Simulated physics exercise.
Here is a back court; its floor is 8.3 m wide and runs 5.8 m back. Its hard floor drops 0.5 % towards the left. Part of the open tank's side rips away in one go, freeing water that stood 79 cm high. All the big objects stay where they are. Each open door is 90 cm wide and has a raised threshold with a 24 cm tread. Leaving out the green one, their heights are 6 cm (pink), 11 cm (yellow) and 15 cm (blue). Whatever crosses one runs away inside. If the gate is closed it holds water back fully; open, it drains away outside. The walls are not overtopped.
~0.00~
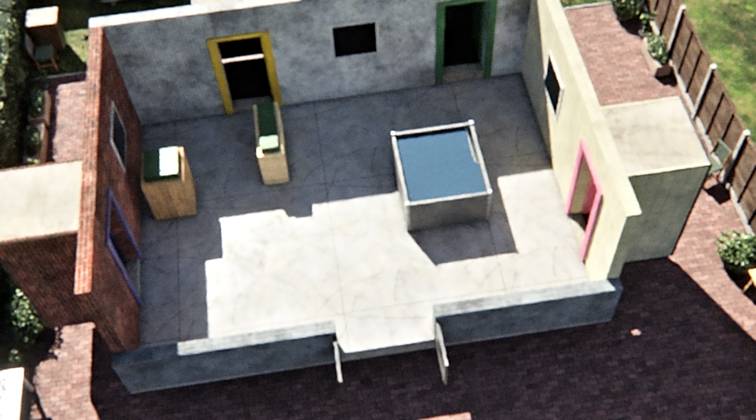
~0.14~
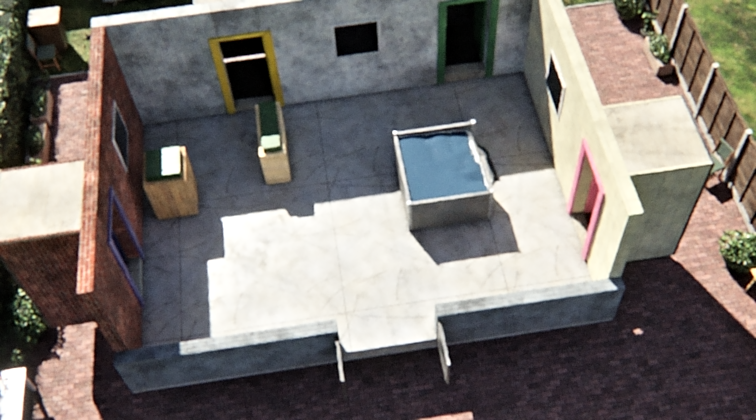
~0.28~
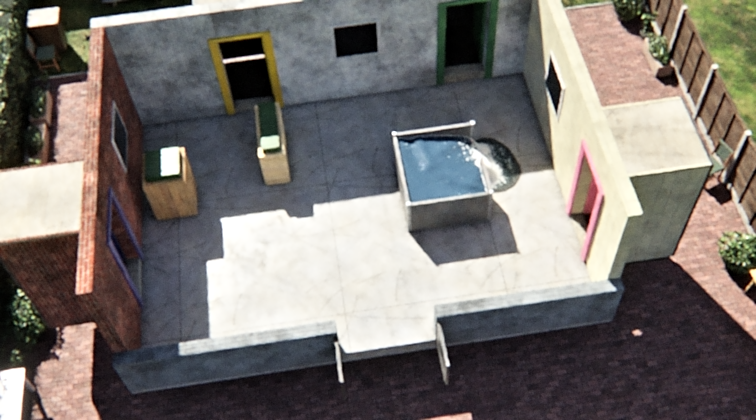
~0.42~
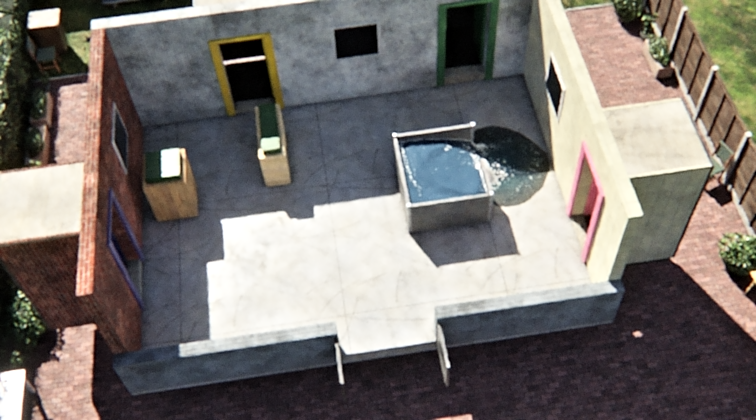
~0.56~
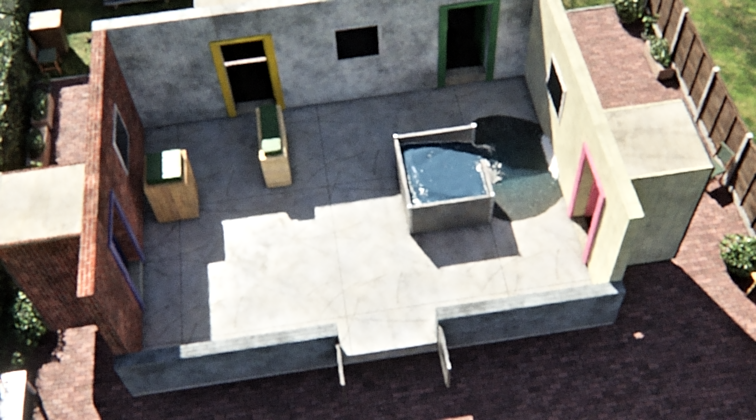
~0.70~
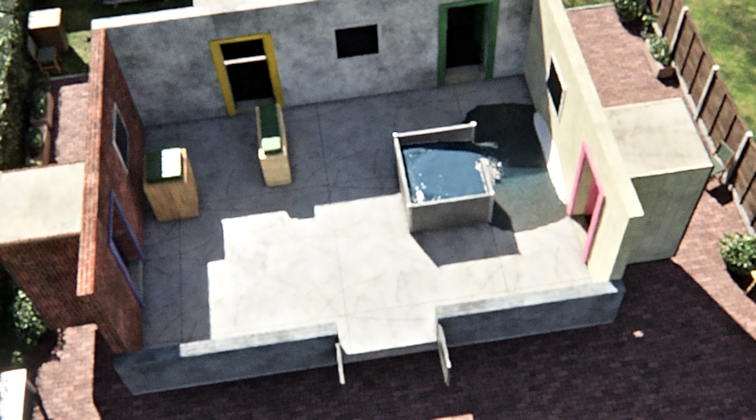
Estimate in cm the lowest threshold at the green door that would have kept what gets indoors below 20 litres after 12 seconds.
About 12.5 cm.
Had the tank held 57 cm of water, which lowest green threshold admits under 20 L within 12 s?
About 8.0 cm.
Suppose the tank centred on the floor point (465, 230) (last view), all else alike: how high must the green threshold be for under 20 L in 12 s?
About 14.5 cm.
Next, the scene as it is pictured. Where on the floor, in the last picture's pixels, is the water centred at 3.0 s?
Around (480, 175).
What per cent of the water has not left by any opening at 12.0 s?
About 96 per cent.
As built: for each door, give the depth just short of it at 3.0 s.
In cm: Green 17, pink 8, yellow 0, blue 0.
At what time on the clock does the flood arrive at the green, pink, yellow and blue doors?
Arrival: Green 1.6 s, pink 1.0 s, yellow 3.4 s, blue 7.5 s.
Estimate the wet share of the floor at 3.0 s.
Some 35 per cent of it.
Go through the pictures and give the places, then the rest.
In the first frame, still water, 79 cm deep, in the open tank at (440, 165); the green door at (465, 47) is dry.
In the second frame, the gap is at (475, 157), the front 0.3 m out at (494, 178); the back of the open tank holds 79 cm.
In the third frame, the gap is at (474, 160), the front 0.8 m out at (516, 173); the back of the open tank holds 78 cm.
In the fourth frame, the front is at (545, 168), 1.4 m from the gap at (474, 162); 2.0 m2 of floor is wet, 71 cm left at the back.
In the fifth frame, water pours out at (475, 163) and has run 1.6 m, to (542, 130); about 6 cm deep outside, 67 cm at the back.
In the sixth frame, the front is at (535, 109), 1.8 m from the gap at (475, 162); 4.0 m2 of floor is wet, 67 cm left at the back; the green door at (467, 49), 2.4 m from the gap, is still 1.0 m from the nearest water.
After 1.4 s water covers 15 % of the floor, deepest (48 cm) near (524, 74); it has not reached the green door.
After 3.0 s water covers 35 % of the floor, deepest (28 cm) near (528, 86); 17 cm at the green door, 0 litres in over its 24 cm threshold.
After 12.0 s water covers 95 % of the floor, deepest (9 cm) near (238, 272); 4 cm at the green door, 0 litres in over its 24 cm threshold.
At the green door as built, the water arrived by 1.6 s and peaked near 18 cm at 2.6 s.
Run again over the same 12 s with other heights there, 26 litres in over 11.5 cm, 15 litres over 13.5 cm. The limit of 20 litres is kept from about 12.5 cm up.
